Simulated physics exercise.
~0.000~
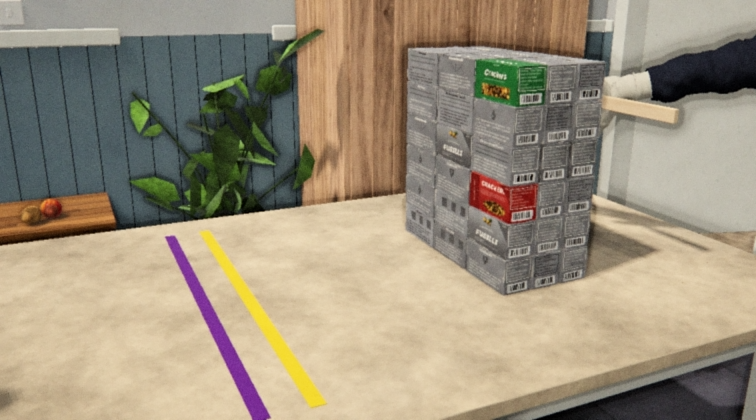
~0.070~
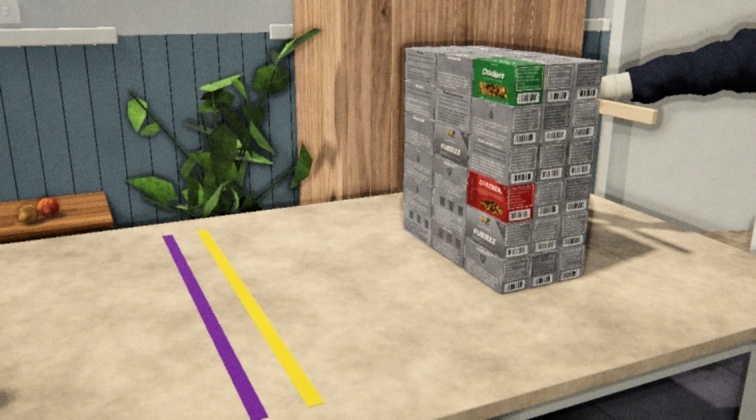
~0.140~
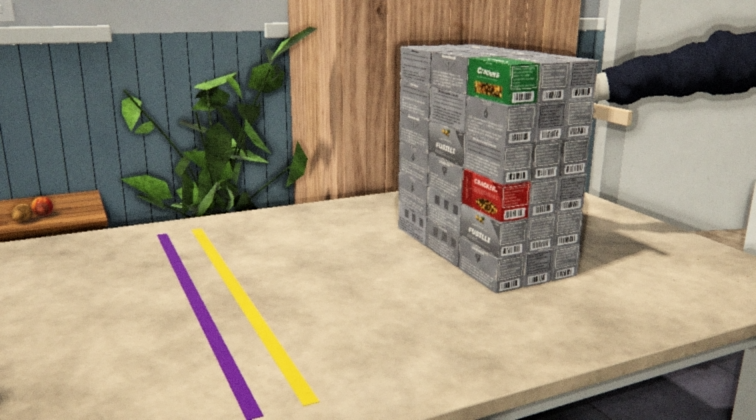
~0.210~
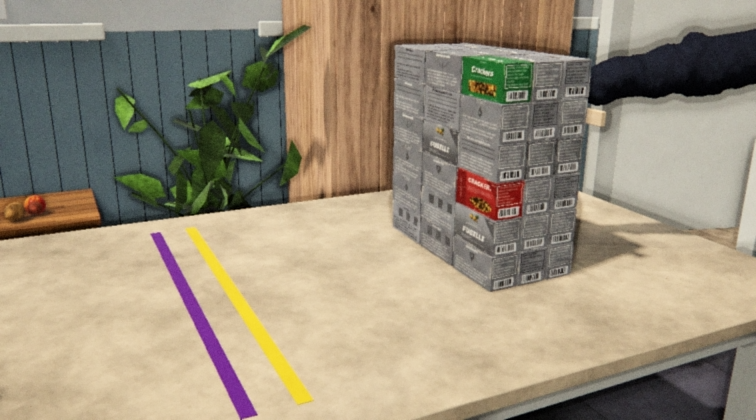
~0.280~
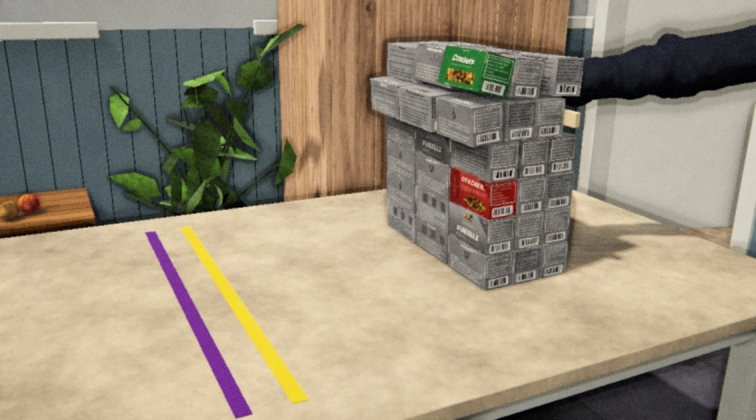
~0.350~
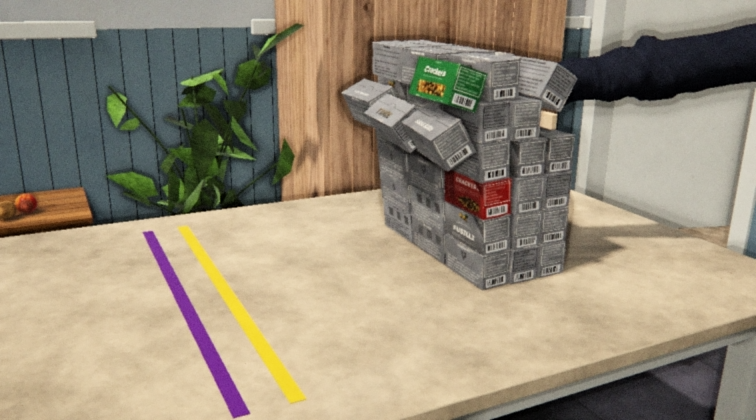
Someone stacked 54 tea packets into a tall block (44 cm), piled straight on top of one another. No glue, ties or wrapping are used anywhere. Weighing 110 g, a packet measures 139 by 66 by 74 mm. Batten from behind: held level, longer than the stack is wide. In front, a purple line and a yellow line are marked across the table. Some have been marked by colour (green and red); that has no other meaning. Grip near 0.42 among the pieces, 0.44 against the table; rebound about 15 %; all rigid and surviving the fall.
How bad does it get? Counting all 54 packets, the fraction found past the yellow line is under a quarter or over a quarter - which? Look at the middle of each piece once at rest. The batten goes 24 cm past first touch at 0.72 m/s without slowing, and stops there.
I would say fewer than one in four of them.
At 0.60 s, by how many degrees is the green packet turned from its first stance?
Roughly 70 degrees.
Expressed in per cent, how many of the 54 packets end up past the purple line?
I'd put it at around 5 per cent of them.
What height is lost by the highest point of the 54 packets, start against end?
8 cm.
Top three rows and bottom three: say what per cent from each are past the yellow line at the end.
20% and 0%.
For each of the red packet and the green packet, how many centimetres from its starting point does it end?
Moved: Red 30, green 58.
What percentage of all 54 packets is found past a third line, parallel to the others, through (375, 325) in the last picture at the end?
Share past the line: Close to 30 per cent.
After 0.44 s, none of the 54 packets past the yellow line, 39 disturbed; red packet leaning 15°; green packet 9 cm lower.
After 0.60 s, none of the 54 packets past the yellow line, 39 disturbed; green packet leaning 68°, 28 cm lower; red packet leaning 45°, 33 mm lower.
After 0.80 s, 3 of the 54 packets past the yellow line; green packet on its side; red packet leaning 39°, 11 cm lower.
At rest (1.7 s), 6 of the 54 packets past the yellow line; green packet on its side; red packet 15 cm lower. That is 11 per cent. As the last picture would show them, middles, green packet near (276, 299), red packet near (368, 282).
